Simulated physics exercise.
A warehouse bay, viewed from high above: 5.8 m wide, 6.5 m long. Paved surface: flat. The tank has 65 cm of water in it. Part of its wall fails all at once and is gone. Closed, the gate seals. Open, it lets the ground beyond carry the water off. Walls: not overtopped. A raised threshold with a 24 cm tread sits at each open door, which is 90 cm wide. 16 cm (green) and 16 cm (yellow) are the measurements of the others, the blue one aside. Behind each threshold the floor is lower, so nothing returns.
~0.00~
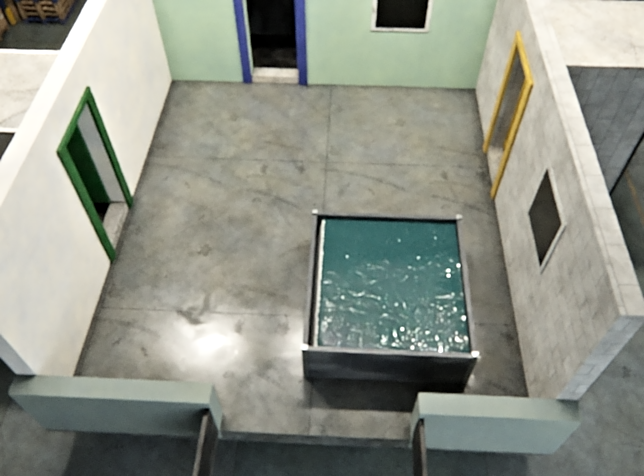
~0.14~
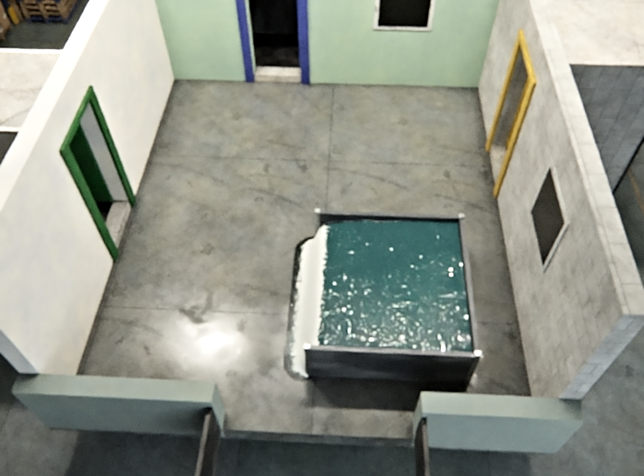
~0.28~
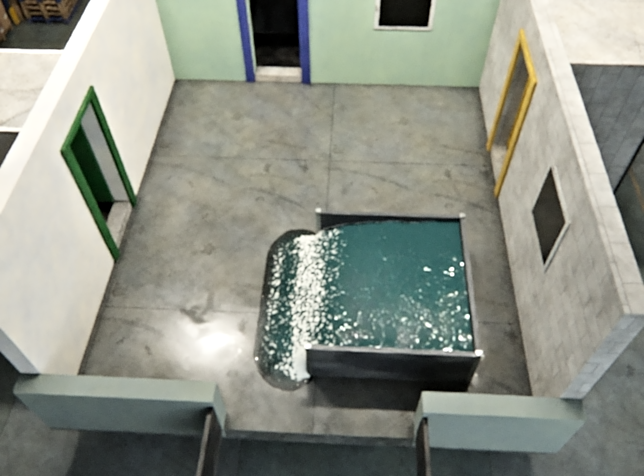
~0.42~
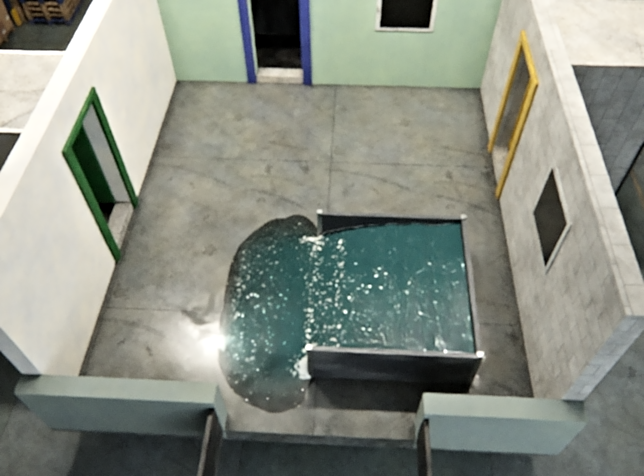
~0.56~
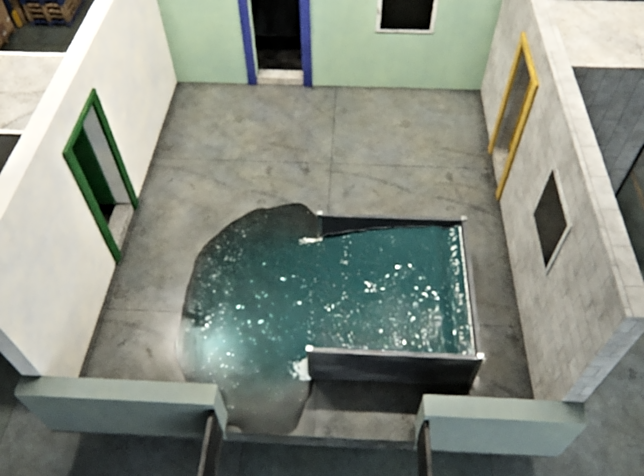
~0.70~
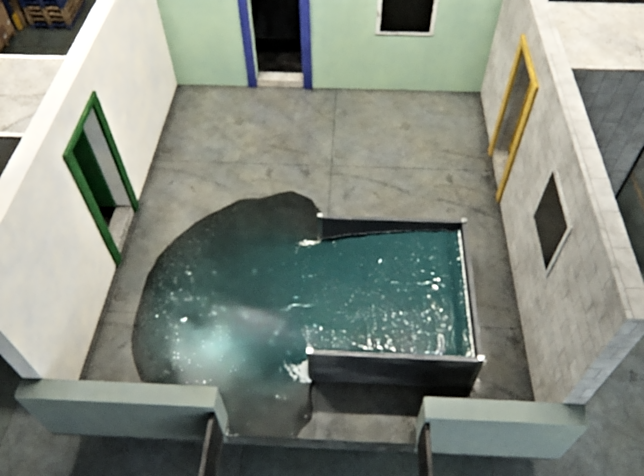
A warehouse bay with a grey paved floor is seen from high above, the view holding nearly still. A dark-walled square tank of teal water stands right of centre, with a green-framed door on the left, a blue one at the back and a yellow one on the right. The tank's left side gives way, and water surges out leftward in white froth, then fans across the floor in a widening, rounded sheet.
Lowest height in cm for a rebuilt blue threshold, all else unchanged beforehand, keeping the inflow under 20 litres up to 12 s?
11 cm.
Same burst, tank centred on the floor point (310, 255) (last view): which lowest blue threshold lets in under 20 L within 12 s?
A height near 7.5 cm.
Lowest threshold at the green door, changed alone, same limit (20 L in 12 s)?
Green door - some 23 centimetres.
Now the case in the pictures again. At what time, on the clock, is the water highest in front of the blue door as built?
It peaks at about 5.5 s.
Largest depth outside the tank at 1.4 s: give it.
It gets to close to 38 centimetres there.
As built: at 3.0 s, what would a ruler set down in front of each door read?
Depths, in cm - green: 24, blue: 0, yellow: 0.
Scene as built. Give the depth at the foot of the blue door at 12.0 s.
A ruler would read roughly 4.5 cm.
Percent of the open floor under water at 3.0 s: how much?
Roughly 40 percent of the floor.
After 1.4 s water covers 35 % of the floor, deepest (38 cm) near (70, 407); it has not reached the blue door.
After 3.0 s water covers 40 % of the floor, deepest (28 cm) near (70, 407); it has not reached the blue door.
After 12.0 s water covers 100 % of the floor, deepest (12 cm) near (538, 430); 5 cm at the blue door, 1 litre in over its 15 cm threshold.
At the blue door as built, the water arrived by 3.5 s and peaked near 16 cm at 5.4 s.
With a threshold of 10 cm, 28 litres would have come in within the 12 s; with 13.5 cm, 5 litres. So under 20 litres takes about 11 cm.
